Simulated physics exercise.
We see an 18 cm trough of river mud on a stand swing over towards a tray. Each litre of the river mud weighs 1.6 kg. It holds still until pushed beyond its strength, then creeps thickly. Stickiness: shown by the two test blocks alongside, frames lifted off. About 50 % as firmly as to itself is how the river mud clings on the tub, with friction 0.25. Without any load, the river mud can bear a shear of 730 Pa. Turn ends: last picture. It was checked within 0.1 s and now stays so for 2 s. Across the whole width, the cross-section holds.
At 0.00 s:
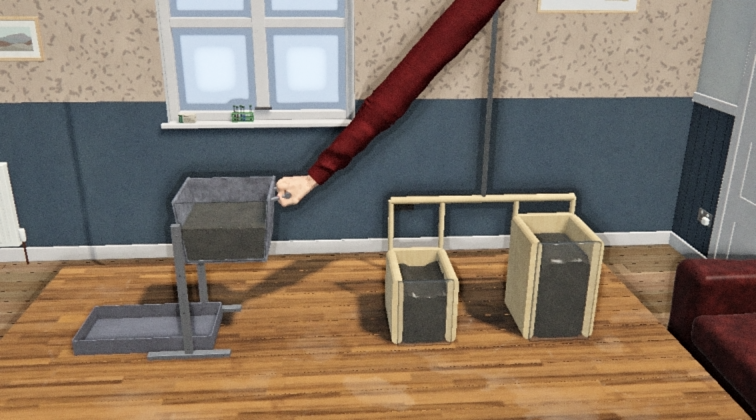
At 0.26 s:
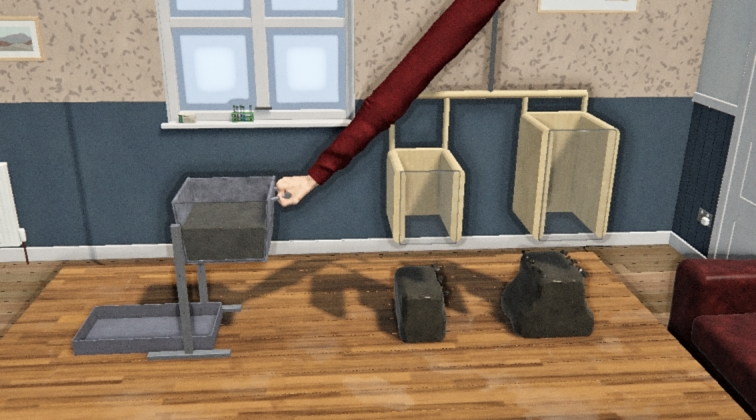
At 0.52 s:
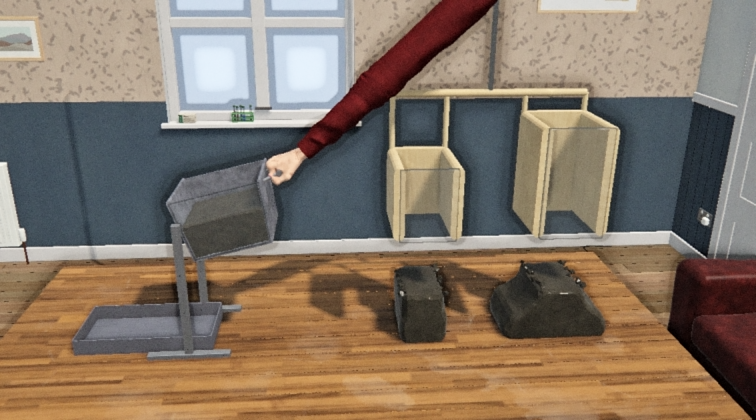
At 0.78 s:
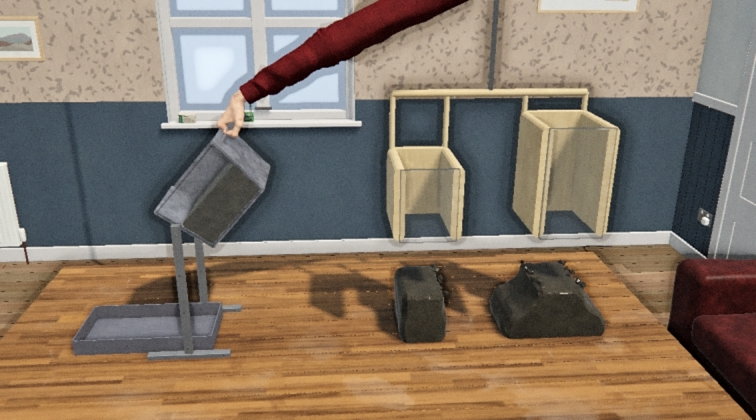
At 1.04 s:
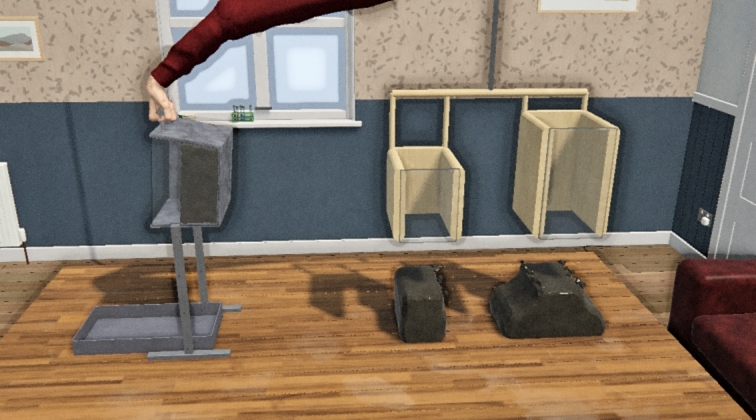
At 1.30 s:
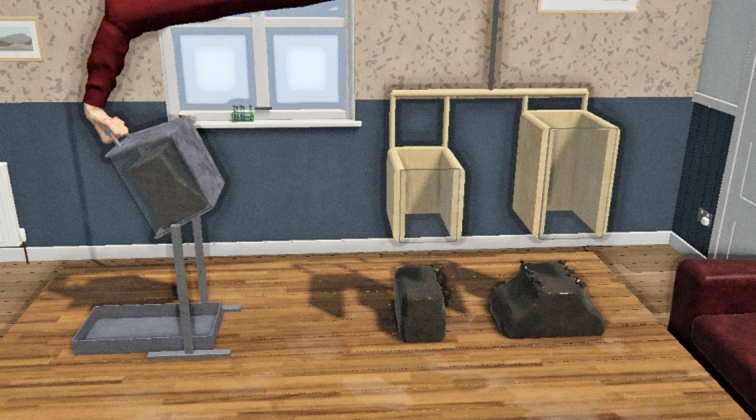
At first, a red-sleeved arm grips a level trough of dark mud while two wooden boxes lift off two mud blocks, and the larger right-hand block slumps and spreads. Then the hand swings the trough up and over to the left above the tray, the mud still inside as it tilts past upright.
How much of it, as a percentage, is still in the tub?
Near 0 percent is still in the tub.
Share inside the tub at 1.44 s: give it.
Some 45 per cent.
After 1.44 s, the tub is at 113 degrees and holds 46 %.
After 1.61 s, the tub is at 113 degrees and holds 0 %.
After 1.78 s, the tub is at 113 degrees and holds 0 %.
After 1.95 s, the tub is at 113 degrees and holds 0 %.
After 3.30 s, the tub is at 113 degrees and holds 0 %.
